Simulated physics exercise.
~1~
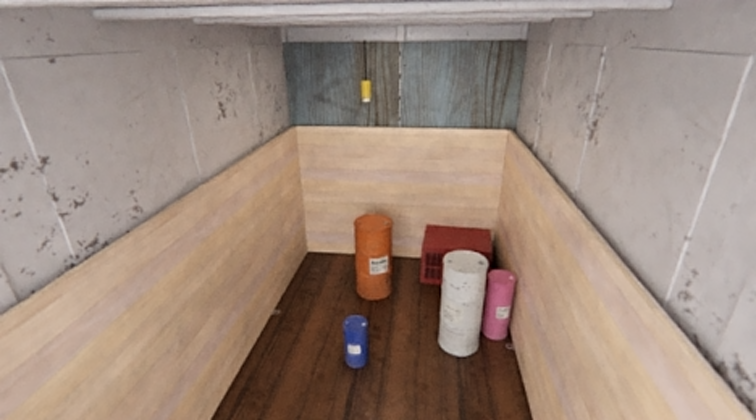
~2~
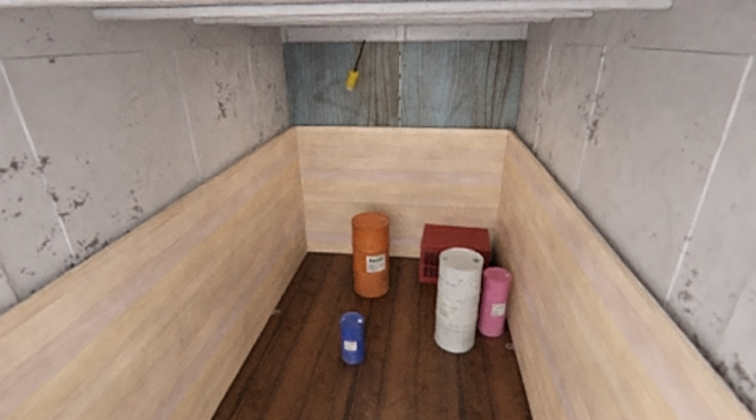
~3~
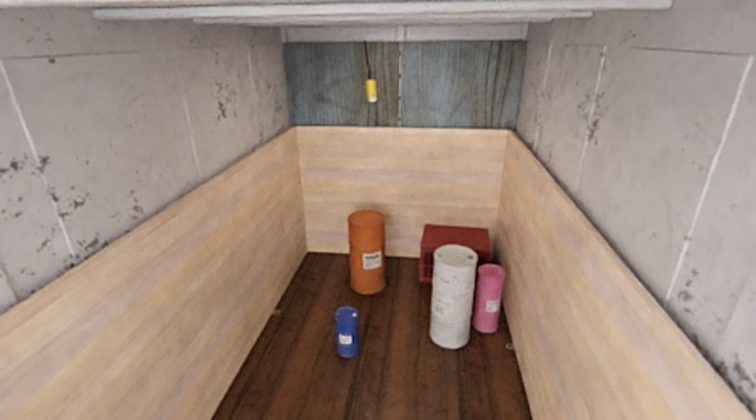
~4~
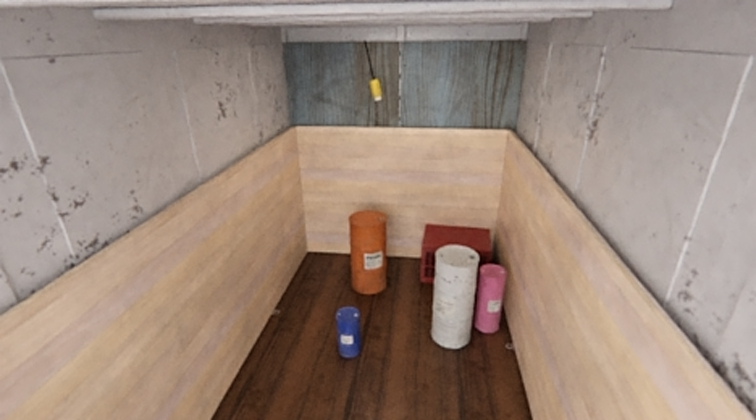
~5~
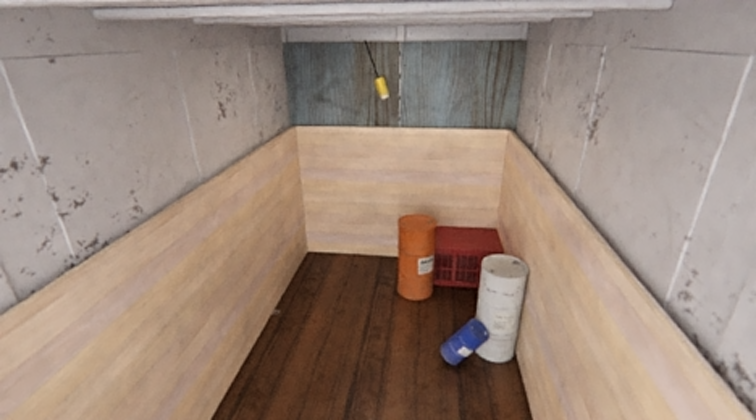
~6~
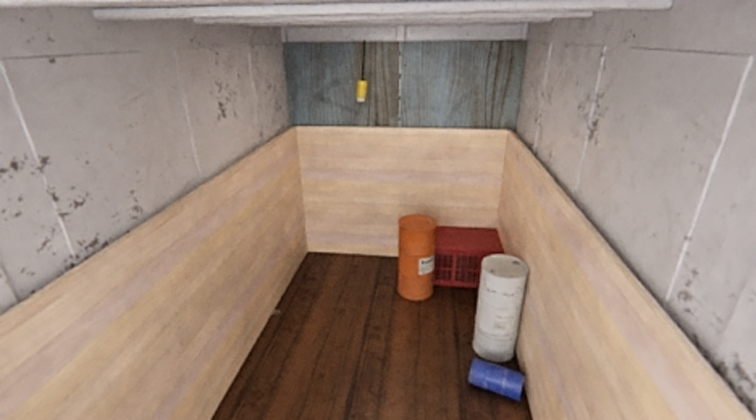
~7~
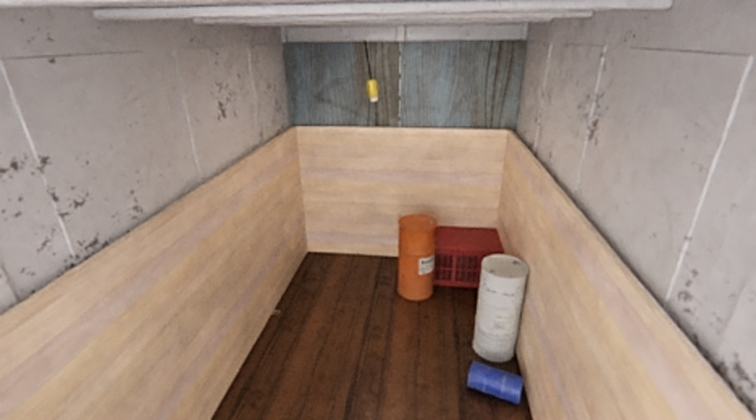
At the start, an orange drum, a small blue canister, a white drum, a pink canister and a red chest sit in a van's load bay beneath a hanging yellow lamp. The lamp swings left, and the drums and canisters edge slightly to the left while staying upright. Then the load shifts right, the blue canister tilting beside the white drum as the pink one drops out of sight. The blue canister topples onto its side near the right wall. At the end it lies there, with both drums still upright and the red chest behind them.
